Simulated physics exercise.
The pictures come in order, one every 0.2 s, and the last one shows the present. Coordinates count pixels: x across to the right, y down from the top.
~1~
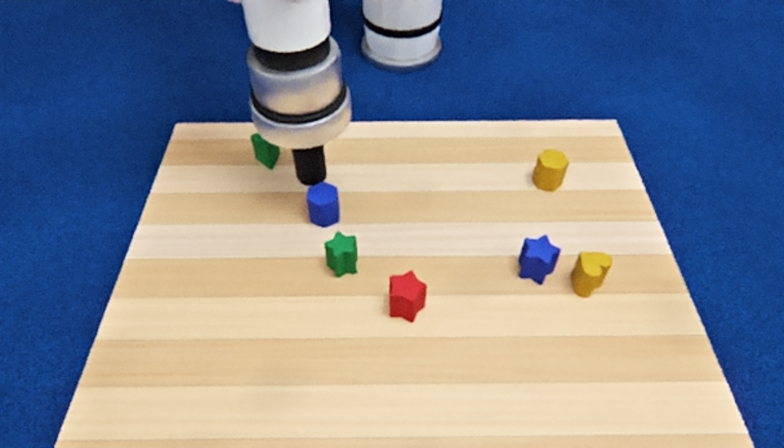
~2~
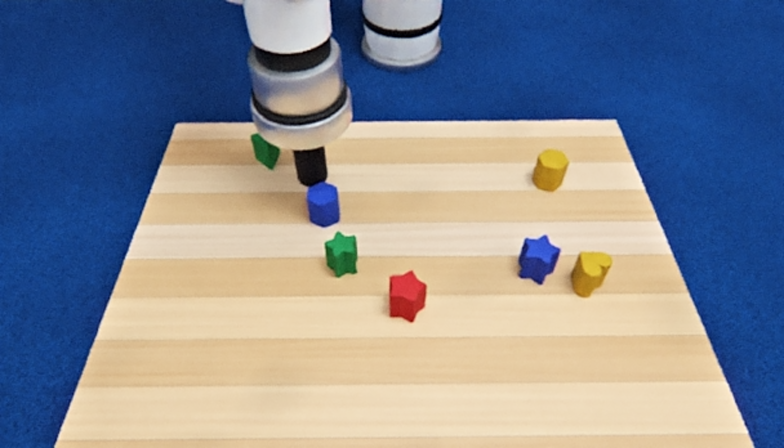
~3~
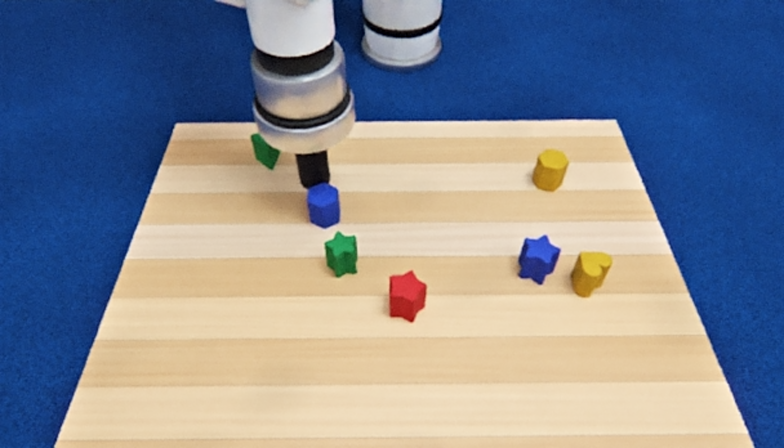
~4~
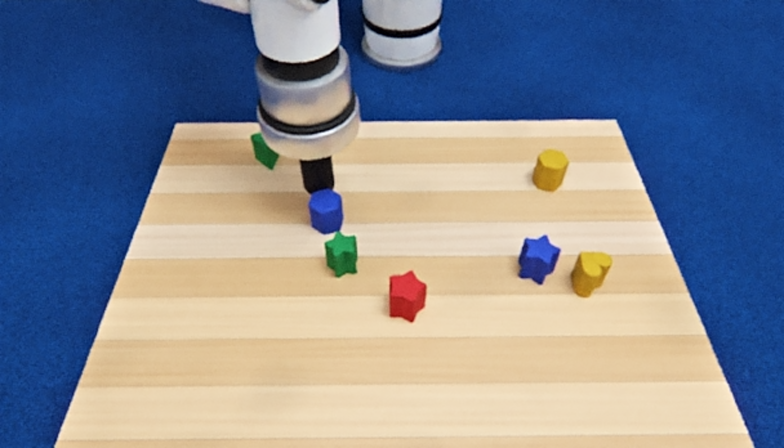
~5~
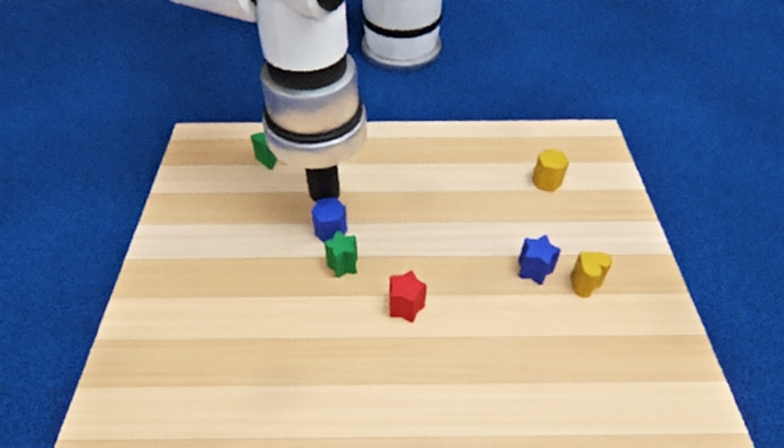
The clip shows a robot arm over a wooden board with small green, blue, red and yellow blocks; its black tip moves slightly, then nudges the blue six-sided block a short way down toward the green star-shaped block.
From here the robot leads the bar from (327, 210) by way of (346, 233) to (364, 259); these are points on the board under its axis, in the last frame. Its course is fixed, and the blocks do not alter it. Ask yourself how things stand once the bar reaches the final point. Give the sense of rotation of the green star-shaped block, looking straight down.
Twists anticlockwise.
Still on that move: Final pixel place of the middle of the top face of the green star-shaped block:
It sits at (343, 280).
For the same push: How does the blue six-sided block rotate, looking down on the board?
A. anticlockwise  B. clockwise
The answer is B.
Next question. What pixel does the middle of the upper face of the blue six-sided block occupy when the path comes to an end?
Close to (338, 255).
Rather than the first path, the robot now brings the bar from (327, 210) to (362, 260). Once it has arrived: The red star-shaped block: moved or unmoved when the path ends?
It will be resting on its spot.
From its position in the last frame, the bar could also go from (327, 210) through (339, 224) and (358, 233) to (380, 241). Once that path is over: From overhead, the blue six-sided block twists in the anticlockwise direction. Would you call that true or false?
The claim does not hold.
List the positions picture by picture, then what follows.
In the first frame, tip of the bar at (312, 177), middles of tops, blue six-sided block at (322, 193), green star-shaped block at (341, 243), red star-shaped block at (406, 285).
In the second frame, bar at (313, 178), nothing pushed.
In the third frame, bar at (315, 181), nothing pushed.
In the fourth frame, bar at (320, 186), blue six-sided block at (325, 200).
In the fifth frame, bar at (325, 194), blue six-sided block at (328, 209), green star-shaped block at (341, 243), red star-shaped block at (406, 285).
What follows on the original path. Halfway along, bar at (345, 218); blue six-sided block at (339, 235), turned 30° clockwise; green star-shaped block at (345, 262).
At the end, bar at (363, 244); blue six-sided block at (338, 255), turned 55° clockwise; green star-shaped block at (343, 280), turned 35° anticlockwise; red star-shaped block unmoved.
